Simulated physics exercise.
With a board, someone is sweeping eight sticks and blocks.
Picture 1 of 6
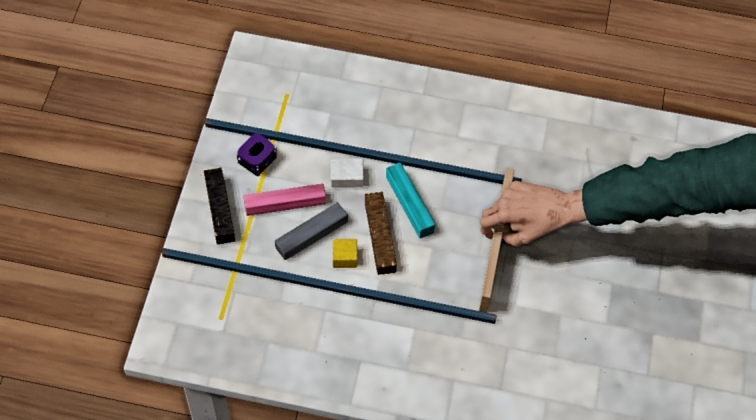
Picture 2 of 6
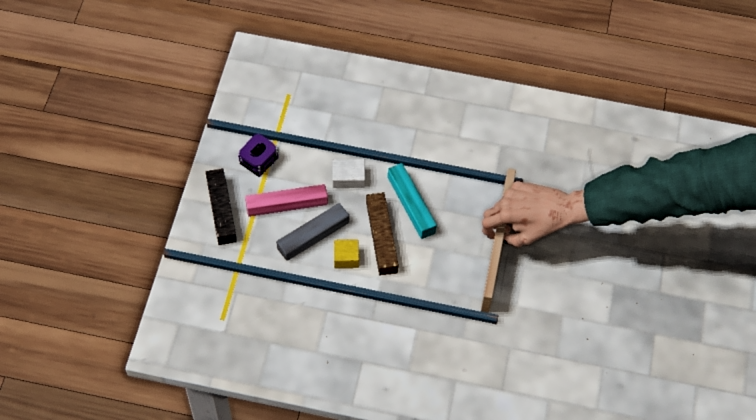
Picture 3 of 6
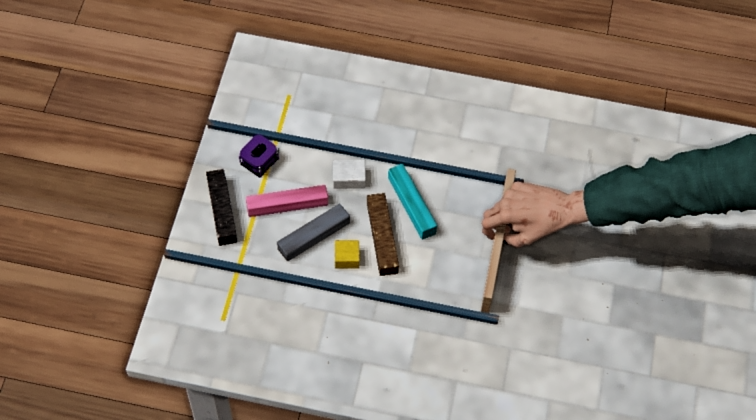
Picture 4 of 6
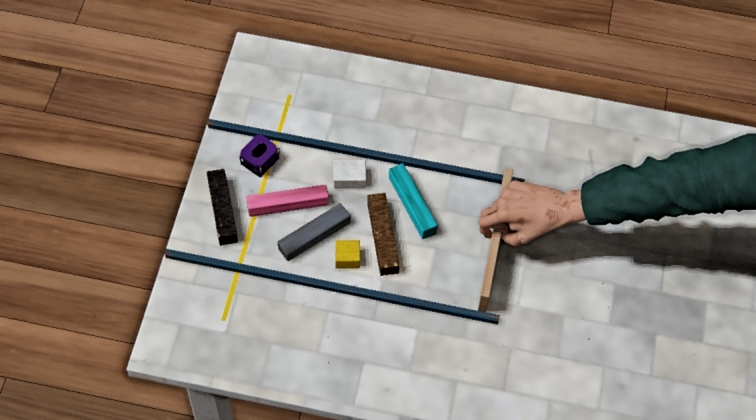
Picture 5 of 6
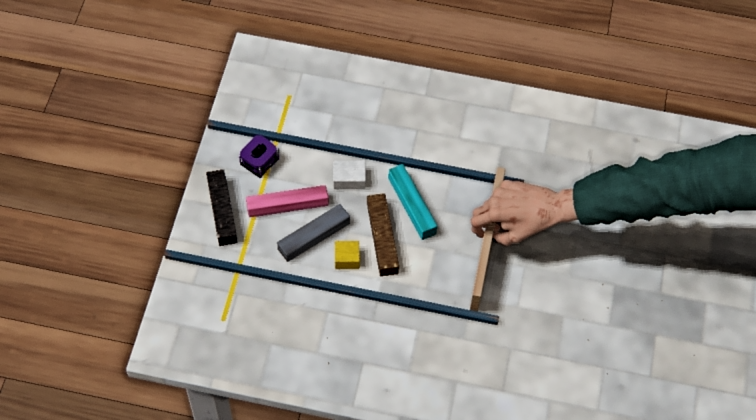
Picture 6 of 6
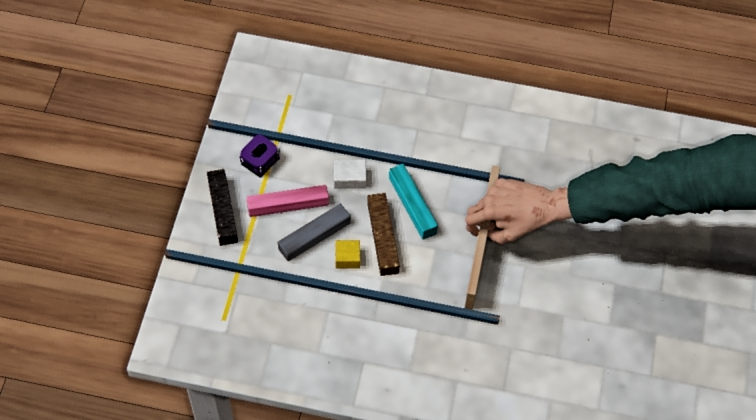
On a pale tiled tabletop, a hand sliding a wooden board slightly left between two rails, the scattered sticks and blocks staying still.
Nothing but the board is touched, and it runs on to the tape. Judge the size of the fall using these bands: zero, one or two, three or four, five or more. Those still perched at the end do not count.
One or two come down.
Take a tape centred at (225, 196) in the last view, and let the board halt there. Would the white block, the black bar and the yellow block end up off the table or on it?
The white block stays put; the black bar topples off; and the yellow block stays put.
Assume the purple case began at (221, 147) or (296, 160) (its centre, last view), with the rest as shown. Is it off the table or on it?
Trial 1: Still up; trial 2: Still up.
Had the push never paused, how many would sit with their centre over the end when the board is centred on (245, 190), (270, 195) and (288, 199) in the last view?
3, 1 and 1.
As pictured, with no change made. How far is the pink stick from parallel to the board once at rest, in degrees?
Some 30 degrees.
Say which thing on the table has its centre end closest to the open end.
It's the pink stick that is foremost.
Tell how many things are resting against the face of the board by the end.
It ends up touching 2.
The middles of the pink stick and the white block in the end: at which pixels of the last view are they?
Final centres, first then second: (186, 192), (240, 152).
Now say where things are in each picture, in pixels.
In the first picture, black bar (219, 206); purple case (257, 155); pink stick (285, 200); board (497, 239); tape (256, 201).
In the second picture, purple case (258, 155); grey stick (313, 232).
In the third picture, pink stick (287, 201); white block (349, 174).
In the fourth picture, black bar (222, 207); turquoise stick (413, 201).
In the fifth picture, purple case (259, 156); brown bar (383, 234).
In the sixth picture, black bar (222, 207); purple case (259, 156); pink stick (288, 201); board (482, 237); tape (259, 202).
A little later, none off yet; black bar at rest near (222, 207); purple case at rest near (259, 156); pink stick at rest near (288, 201).
Next, none off yet; black bar at rest near (220, 207); purple case at rest near (259, 156); pink stick shifted a little near (270, 199).
Later still, none off yet; black bar tilted well over near (163, 217); purple case shifted about its own width near (240, 154); pink stick shifted about its own width near (211, 194).
When it is over, the number that fall off is one or two; down, black bar.
